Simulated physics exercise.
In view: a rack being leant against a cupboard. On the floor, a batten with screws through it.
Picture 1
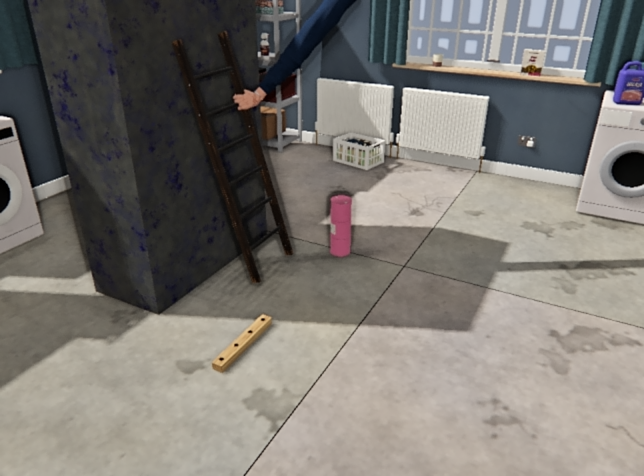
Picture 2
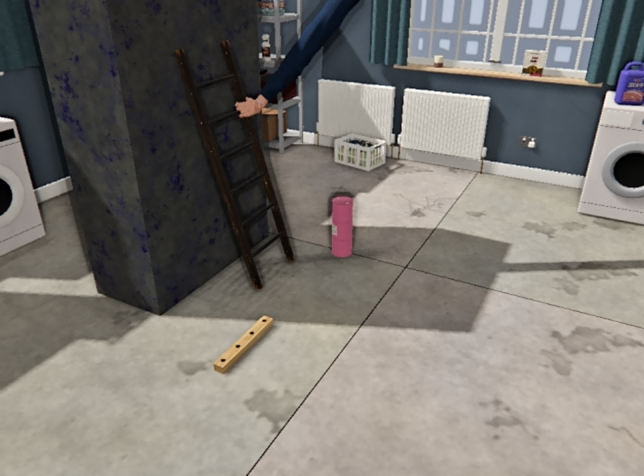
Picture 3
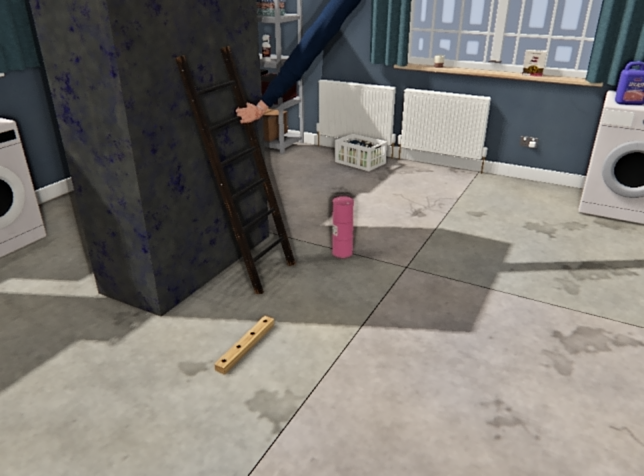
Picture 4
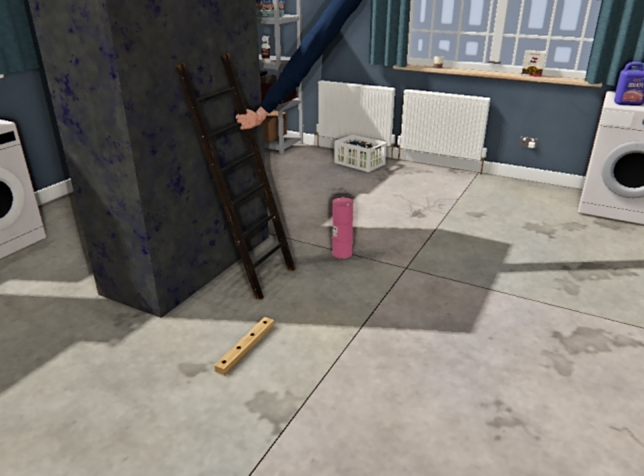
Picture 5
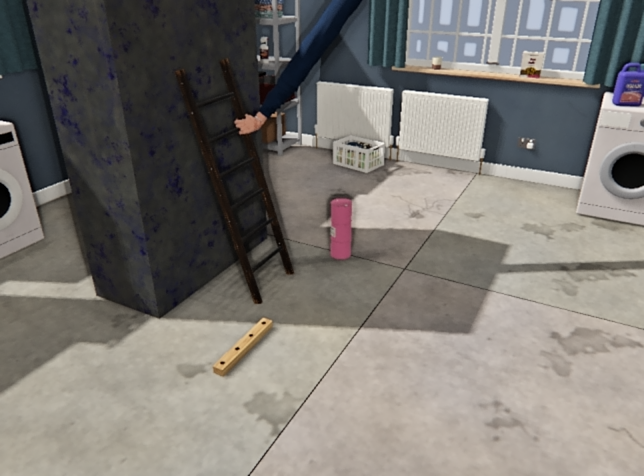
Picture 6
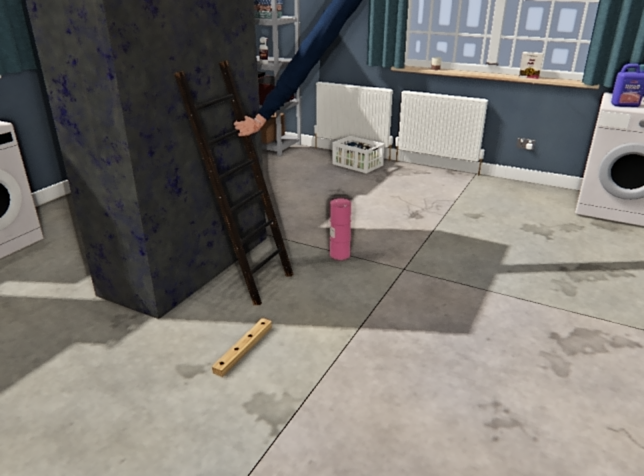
A dark ladder-like rack, gripped by a hand on a blue-sleeved arm reaching in from the top, leans beside a large dark, blue-flecked block in a laundry room seen from slightly above. A pink canister stands right of it on the grey floor, a yellowish batten lies in front, and white washing machines flank the room. The hand shifts the rack slightly towards the viewer, while the view barely wavers.
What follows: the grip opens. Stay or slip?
Here the black rack holds its place.
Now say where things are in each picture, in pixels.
Still on the way; black rack (240, 161); batten (244, 342), in the first frame.
Still on the way; black rack (242, 168); pink canister (342, 227), in the second frame.
Still on the way; black rack (243, 173); batten (246, 343), in the third frame.
Still on the way; black rack (243, 180); pink canister (343, 228), in the fourth frame.
Still on the way; black rack (241, 184); batten (245, 345), in the fifth frame.
In place, still held; black rack (241, 186); pink canister (340, 230), in the sixth frame.
Then, 0.88 s on from there, black rack at rest near (241, 186).
In the end, the black rack remains leaning, near (240, 186); the other things unmoved.
